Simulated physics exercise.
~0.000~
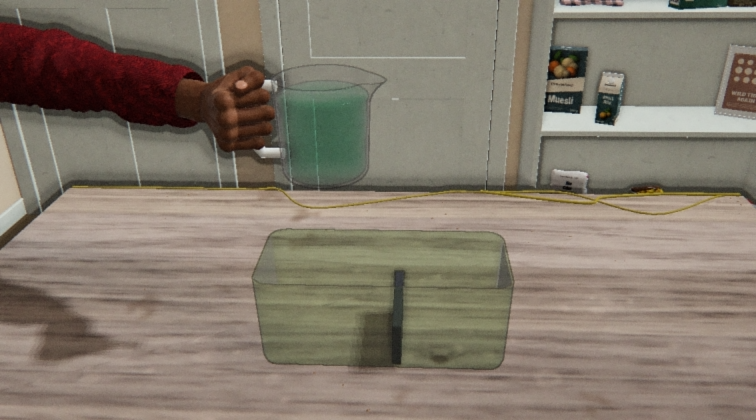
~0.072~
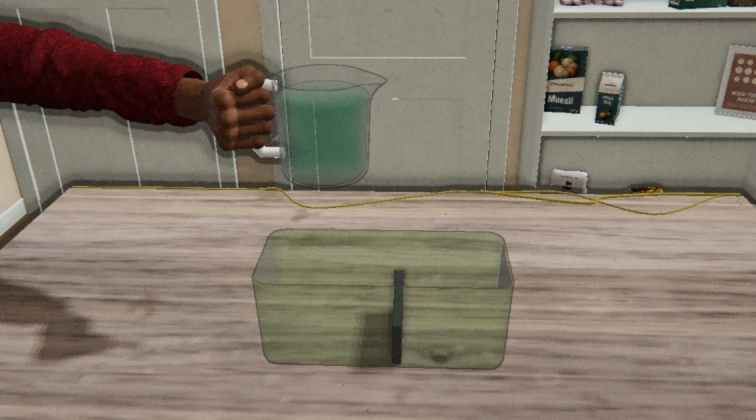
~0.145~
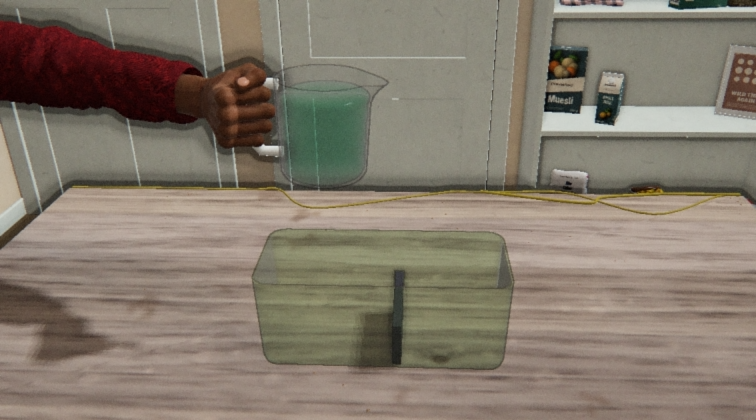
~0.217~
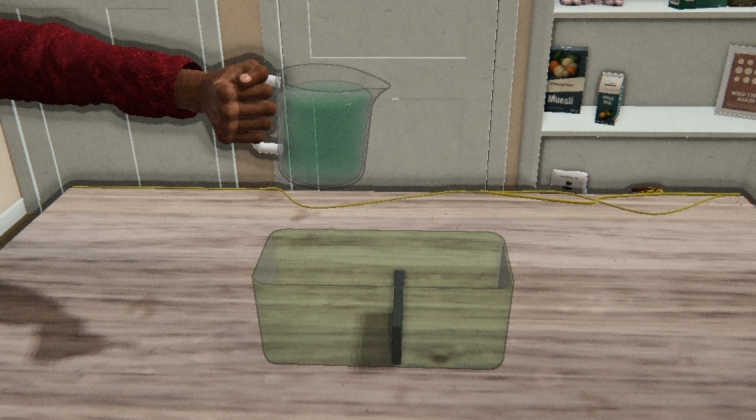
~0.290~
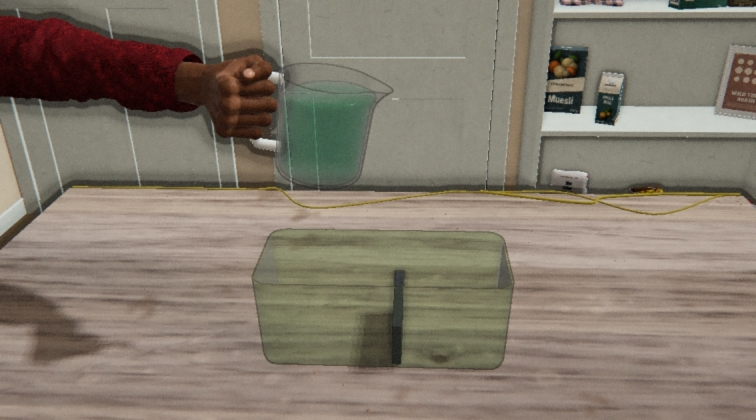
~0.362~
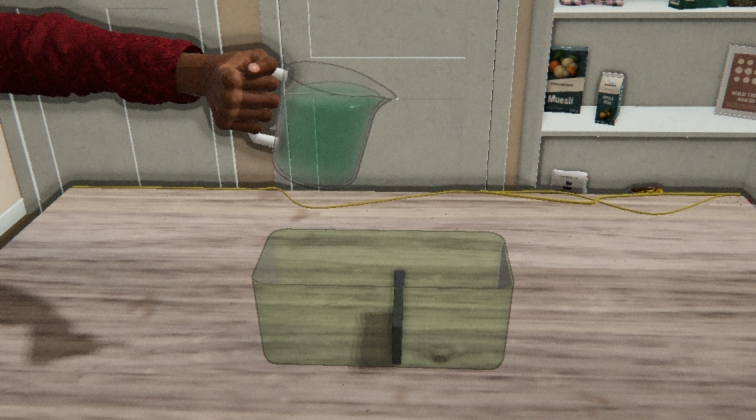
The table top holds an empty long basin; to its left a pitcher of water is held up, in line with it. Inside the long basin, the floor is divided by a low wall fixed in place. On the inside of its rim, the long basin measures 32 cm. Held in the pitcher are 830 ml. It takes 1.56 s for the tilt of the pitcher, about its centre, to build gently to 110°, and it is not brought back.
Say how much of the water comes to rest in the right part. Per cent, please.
About 94 per cent comes to rest there.
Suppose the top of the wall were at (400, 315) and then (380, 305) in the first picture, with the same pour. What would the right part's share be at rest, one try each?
In turn about 75 and 95 per cent.
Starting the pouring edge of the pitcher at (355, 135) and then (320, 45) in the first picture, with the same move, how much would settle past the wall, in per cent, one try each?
Some 65 and 55 per cent, in that order.
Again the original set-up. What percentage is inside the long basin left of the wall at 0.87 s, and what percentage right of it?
0 per cent left and 9 right, roughly.
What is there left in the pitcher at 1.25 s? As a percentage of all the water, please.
Around 20 percent of it.
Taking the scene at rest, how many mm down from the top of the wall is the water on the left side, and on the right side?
Near 60 mm for the left and near 16 mm for the right.
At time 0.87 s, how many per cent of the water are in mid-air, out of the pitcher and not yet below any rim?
At that moment, about 18 percent.
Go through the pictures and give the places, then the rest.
In the first frame, it leans 0°; its right rim is at (387, 79); the water meets the walls at (278, 91) and (370, 92); the long basin's rim runs from (262, 256) to (508, 260); the wall's top is at (398, 298).
In the second frame, it leans 1°; its right rim is at (387, 80); the water meets the walls at (278, 91) and (370, 92).
In the third frame, it leans 2°; its right rim is at (389, 82); the water meets the walls at (279, 91) and (371, 92).
In the fourth frame, it leans 5°; its right rim is at (391, 85); the water meets the walls at (281, 91) and (374, 93).
In the fifth frame, it leans 9°; its right rim is at (394, 90); the water meets the walls at (283, 92) and (379, 93).
In the sixth frame, it leans 14°; its right rim is at (397, 96); the water meets the walls at (284, 94) and (385, 95).
By 0.87 s the tilt is 65° and 74 per cent is still to pour, 0 is left of the wall and 9 right of it.
By 1.25 s the tilt is 99° and 20 per cent is still to pour, 1 is left of the wall and 62 right of it.
By 1.64 s the tilt is 110° and 0 per cent is still to pour, 3 is left of the wall and 94 right of it.
By 2.06 s the tilt is 110° and 0 per cent is still to pour, 4 is left of the wall and 94 right of it.
At rest 4 per cent lies left of the wall, 94 right of it and 2 outside.
